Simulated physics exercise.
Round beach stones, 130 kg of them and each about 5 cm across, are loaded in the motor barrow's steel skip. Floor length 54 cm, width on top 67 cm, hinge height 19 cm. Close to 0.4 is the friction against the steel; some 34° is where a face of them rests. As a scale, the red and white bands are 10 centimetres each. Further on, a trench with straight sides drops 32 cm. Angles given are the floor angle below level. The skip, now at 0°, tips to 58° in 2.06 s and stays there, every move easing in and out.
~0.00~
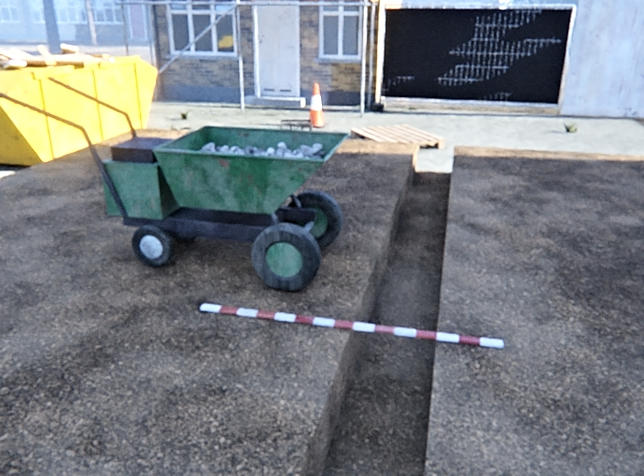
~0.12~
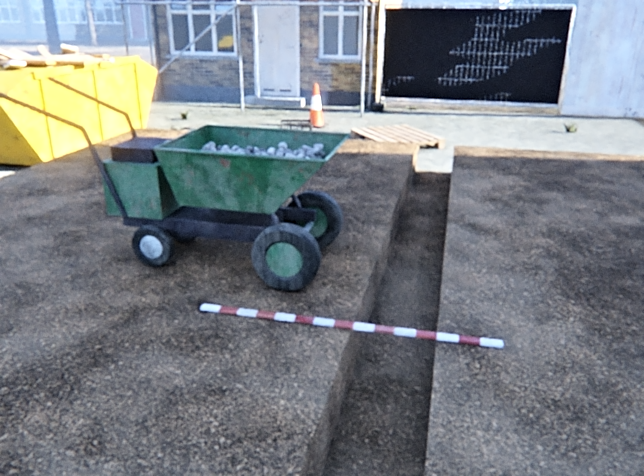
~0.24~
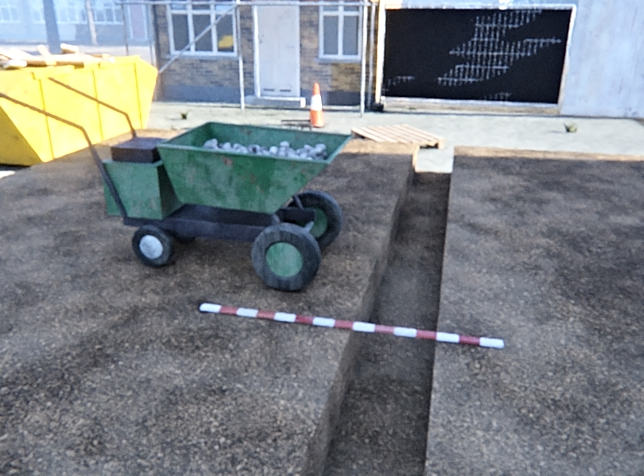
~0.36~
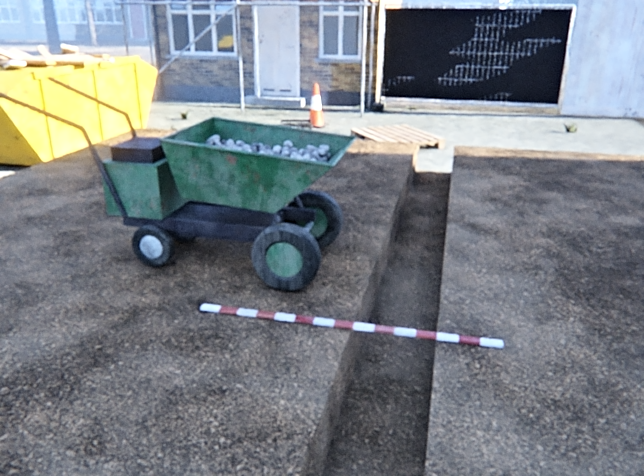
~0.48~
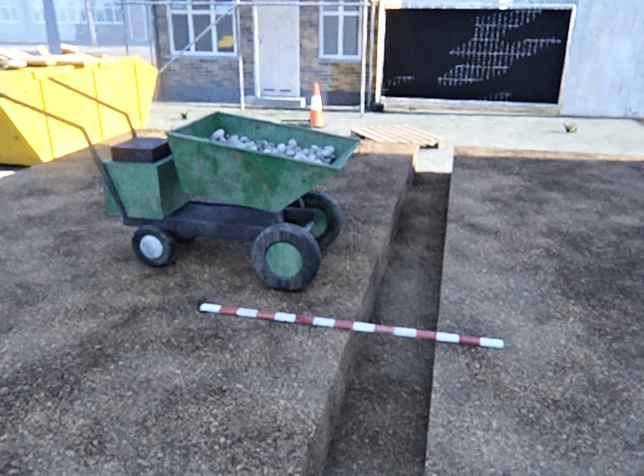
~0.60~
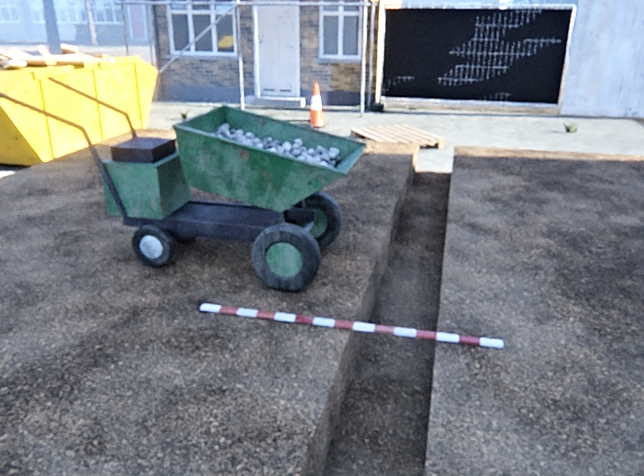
A green motor barrow loaded with rounded grey stones stands on brown ground outside a brick building, seen from slightly above. A yellow container sits behind it at left, an orange cone stands beyond, and a red-and-white pole lies across a straight-sided trench at right. The skip, level at first, gradually tilts down to the right, its rear lifting off the chassis, while the camera stays still.
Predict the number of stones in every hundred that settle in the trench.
Close to 76 in a hundred.
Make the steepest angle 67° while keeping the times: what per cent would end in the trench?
Some 65% would finish there.
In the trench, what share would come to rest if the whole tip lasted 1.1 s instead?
Roughly 65% would finish there.
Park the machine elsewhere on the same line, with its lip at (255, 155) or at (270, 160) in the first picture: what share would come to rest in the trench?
Around 80 and then 95 percent.
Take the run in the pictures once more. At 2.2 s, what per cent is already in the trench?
By then, around 25 percent.
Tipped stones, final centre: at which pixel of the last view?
Their centre sits close to (422, 312).
After 1.5 s the floor is at 49°; 100 % in the skip; the foremost stones are at (383, 203).
After 2.2 s the floor is at 58°; 66 % in the skip, 24 % in the trench, 10 % past the trench; the foremost stones are at (488, 283).
After 2.5 s the floor is at 58°; 39 % in the skip, 39 % in the trench, 22 % past the trench; the foremost stones are at (552, 298).
After 4.5 s the floor is at 58°; 0 % in the skip, 76 % in the trench, 24 % past the trench; the foremost stones are at (601, 305).
